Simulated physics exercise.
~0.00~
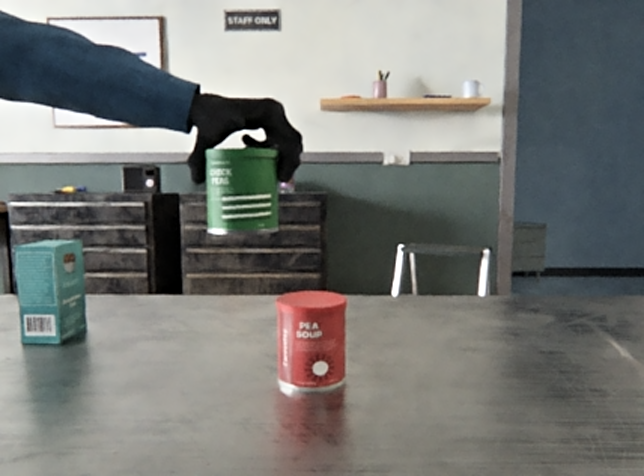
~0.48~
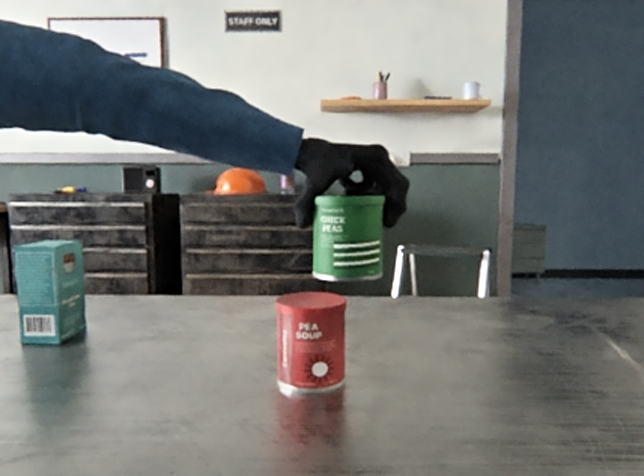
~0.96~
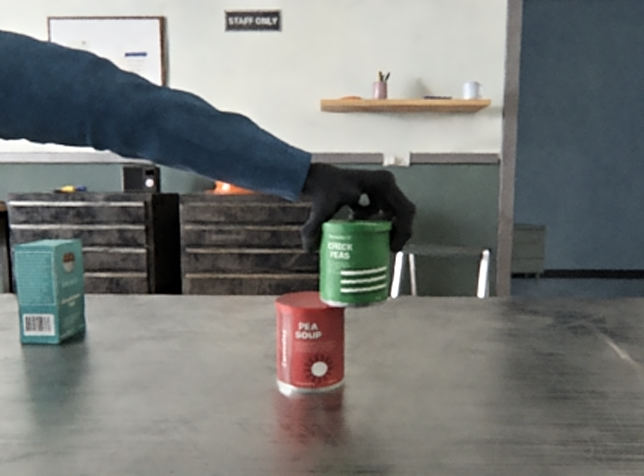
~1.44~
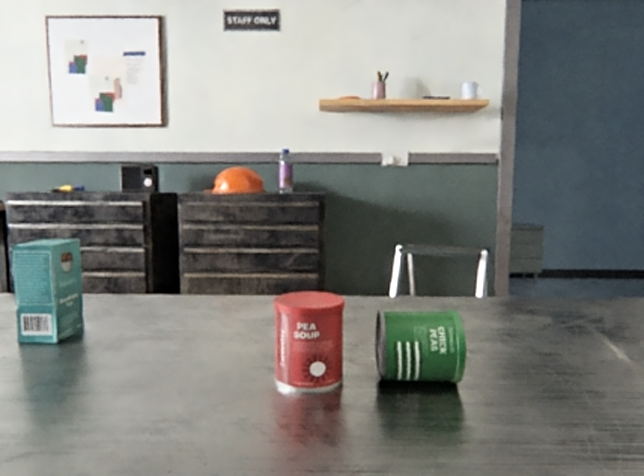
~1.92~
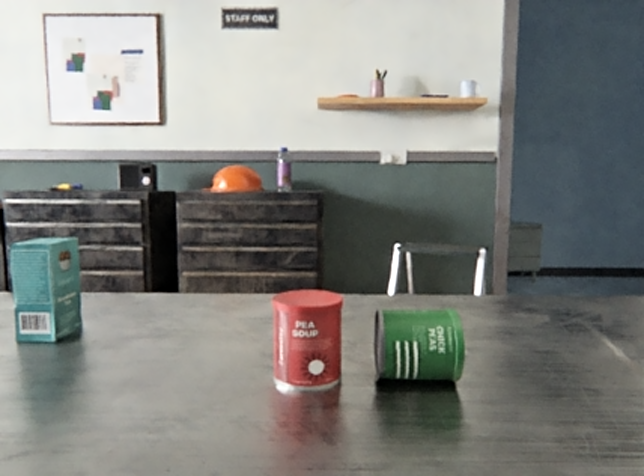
A gloved hand in a dark blue sleeve reaches in from the left, holding a green can above a grey table, seen from the front by a slightly swaying camera. A red can labelled pea soup stands near the middle and a turquoise carton at the left, with dark drawers, a shelf and a folding stool behind. The hand carries the green can right, then lowers it over the red can's right edge. Once the hand is gone, the green can has toppled and lies on its side to the right of the red one. The red can and carton still stand in place.
